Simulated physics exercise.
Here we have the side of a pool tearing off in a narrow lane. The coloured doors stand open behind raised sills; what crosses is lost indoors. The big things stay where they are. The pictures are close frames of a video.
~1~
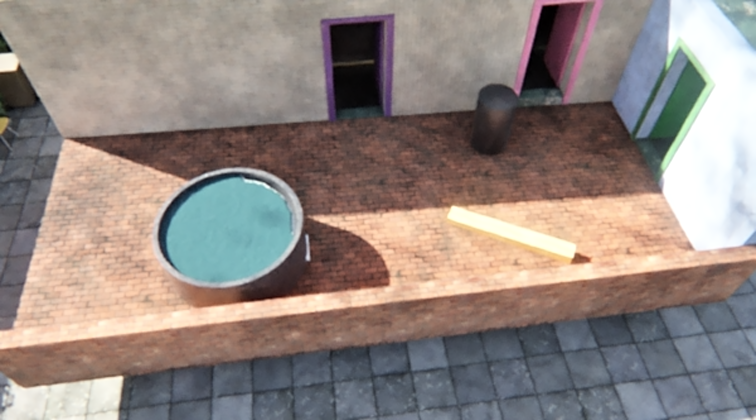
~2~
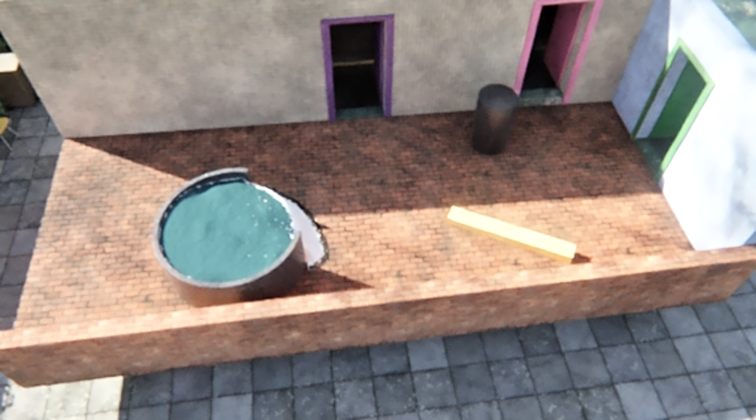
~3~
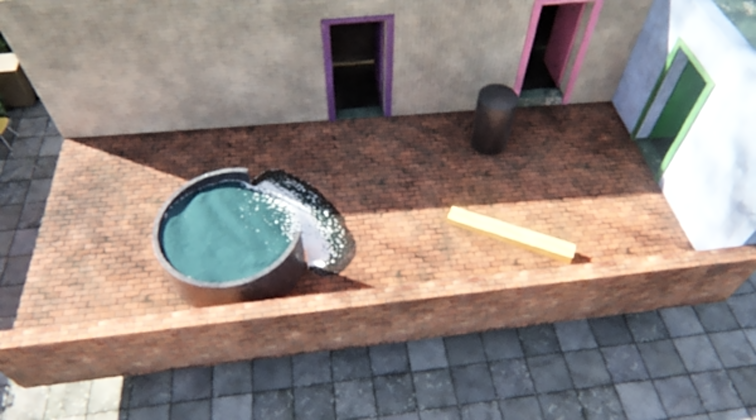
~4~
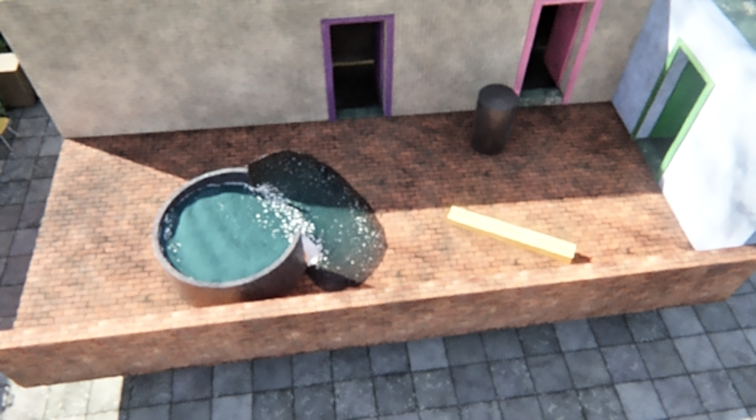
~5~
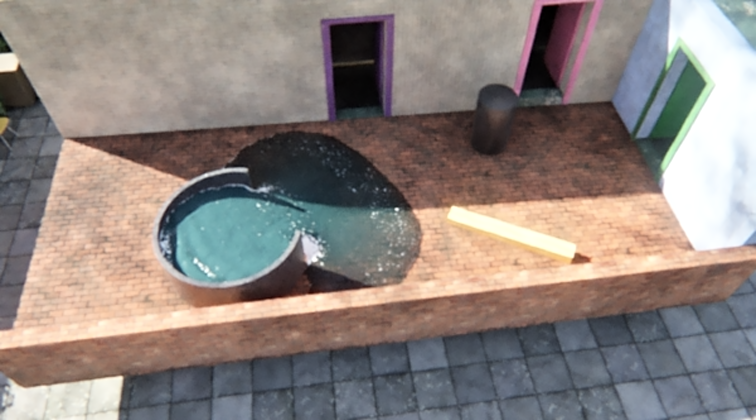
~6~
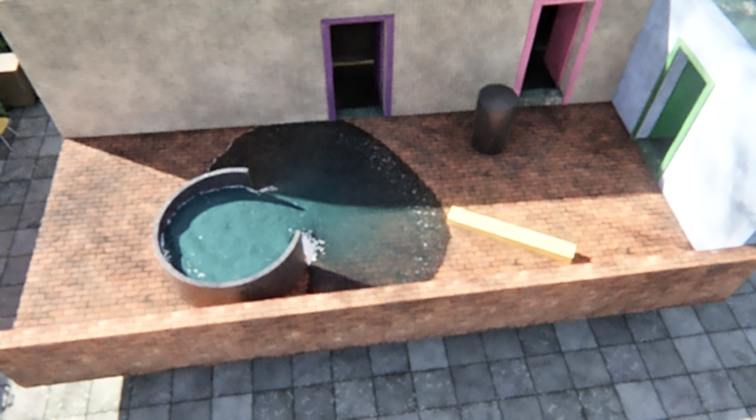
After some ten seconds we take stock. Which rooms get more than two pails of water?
One by one: The green door floods; the purple door floods; the pink door holds within the limit.
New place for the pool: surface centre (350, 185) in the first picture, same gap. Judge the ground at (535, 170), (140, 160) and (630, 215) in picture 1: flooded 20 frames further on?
As listed: Wet, not flooded, covered.
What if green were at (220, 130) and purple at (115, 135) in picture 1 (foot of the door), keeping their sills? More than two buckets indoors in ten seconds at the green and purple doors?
My reading: Green is under; purple takes less.
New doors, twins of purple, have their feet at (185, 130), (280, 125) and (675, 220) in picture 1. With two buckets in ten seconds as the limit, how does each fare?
As listed: Keeps below it, goes over, floods.
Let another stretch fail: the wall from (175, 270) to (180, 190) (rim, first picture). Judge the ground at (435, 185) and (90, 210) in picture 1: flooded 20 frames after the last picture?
One after the other: Free of water, covered.
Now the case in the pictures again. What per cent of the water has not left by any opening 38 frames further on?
About 78 per cent.
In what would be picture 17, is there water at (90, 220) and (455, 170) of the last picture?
In turn: Clear, wet.
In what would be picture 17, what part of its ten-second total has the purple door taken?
Some 50 per cent.
A moment on, water covers 40 % of the floor; the green door not reached, the purple door over two buckets in, the pink door not reached.
Next, water covers 55 % of the floor; the green door not reached, the purple door far over two buckets in, the pink door wet at the sill, nothing in.
Then, water covers 65 % of the floor; the green door far over two buckets in, the purple door far over two buckets in, the pink door wet at the sill, nothing in.
Later, water covers 60 % of the floor; the green door far over two buckets in, the purple door far over two buckets in, the pink door wet at the sill, nothing in.
In the end, water covers 55 % of the floor; the green door far over two buckets in, the purple door far over two buckets in, the pink door wet at the sill, nothing in.
